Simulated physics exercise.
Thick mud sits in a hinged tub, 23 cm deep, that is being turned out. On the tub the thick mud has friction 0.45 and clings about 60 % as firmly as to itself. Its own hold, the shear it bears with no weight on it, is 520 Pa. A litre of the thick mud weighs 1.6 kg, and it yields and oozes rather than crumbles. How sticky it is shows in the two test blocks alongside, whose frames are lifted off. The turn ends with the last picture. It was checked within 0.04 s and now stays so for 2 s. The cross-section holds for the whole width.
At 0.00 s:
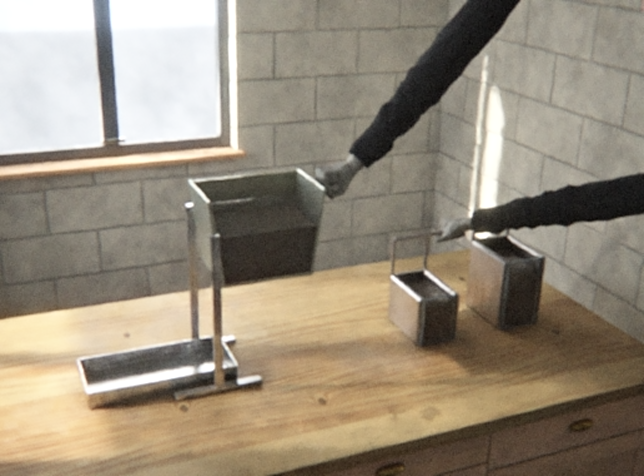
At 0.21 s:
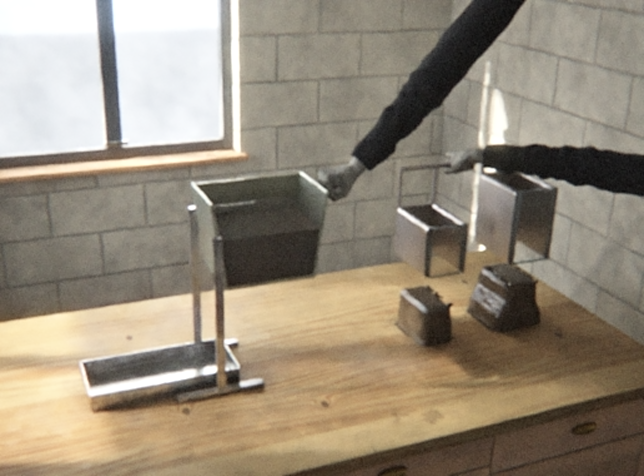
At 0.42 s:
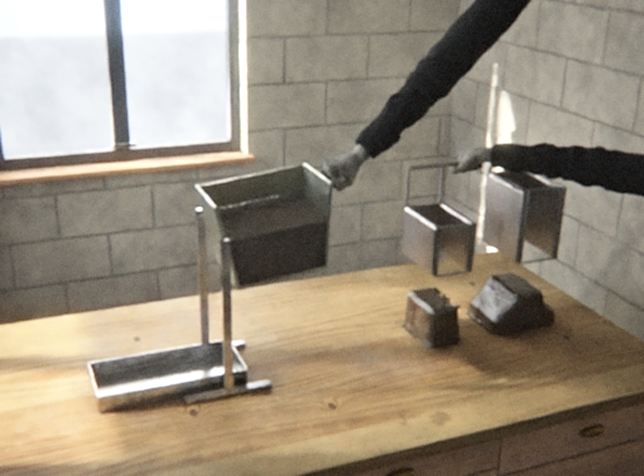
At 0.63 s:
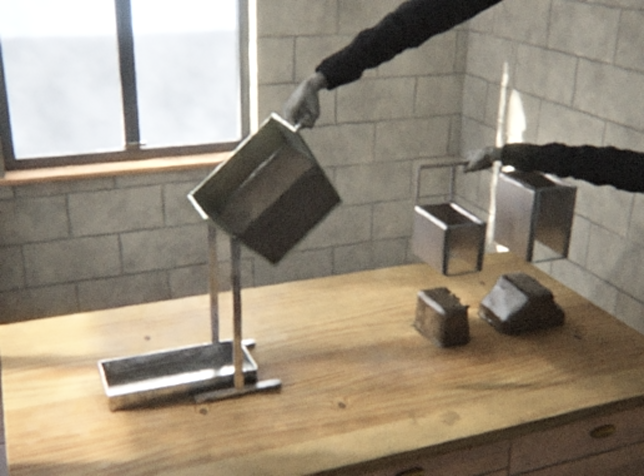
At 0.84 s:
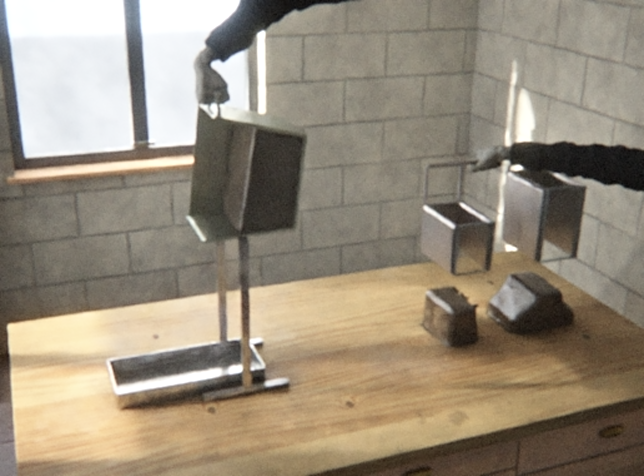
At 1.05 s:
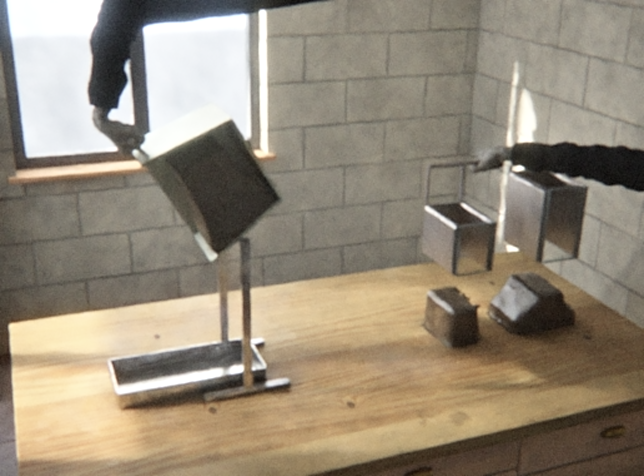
One hand lifted two open metal boxes off dark mud blocks, which sagged a little, while another hand swung a hinged metal tub of mud up and over to the left above a tray.
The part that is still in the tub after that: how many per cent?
The part that is still in the tub after that is near 0 %.
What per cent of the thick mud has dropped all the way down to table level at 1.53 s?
Some 100 per cent.
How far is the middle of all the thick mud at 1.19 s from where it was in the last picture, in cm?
Some 18 cm.
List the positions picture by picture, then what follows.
Handle-side rim at (323, 190), tilt 0 degrees; top of the thick mud at (230, 236); blocks stand 13 cm, 19 cm (left to right), in the first frame.
Handle-side rim at (326, 193), tilt 0 degrees; top of the thick mud at (232, 239); blocks stand 12 cm, 16 cm (left to right), in the second frame.
Handle-side rim at (330, 184), tilt 6 degrees; top of the thick mud at (322, 221); blocks stand 12 cm, 13 cm (left to right), in the third frame.
Handle-side rim at (295, 132), tilt 41 degrees; top of the thick mud at (312, 166); blocks stand 12 cm, 13 cm (left to right), in the fourth frame.
Handle-side rim at (216, 120), tilt 83 degrees; top of the thick mud at (260, 130); blocks stand 12 cm, 13 cm (left to right), in the fifth frame.
Handle-side rim at (143, 167), tilt 121 degrees; top of the thick mud at (226, 151); blocks stand 12 cm, 13 cm (left to right), in the sixth frame.
After 1.19 s, the tub is at 121 degrees and holds 29 %.
After 1.36 s, the tub is at 121 degrees and holds 0 %.
After 1.53 s, the tub is at 121 degrees and holds 0 %.
After 1.70 s, the tub is at 121 degrees and holds 0 %.
After 3.05 s, at the end, the tub is at 121 degrees and holds 0 %.
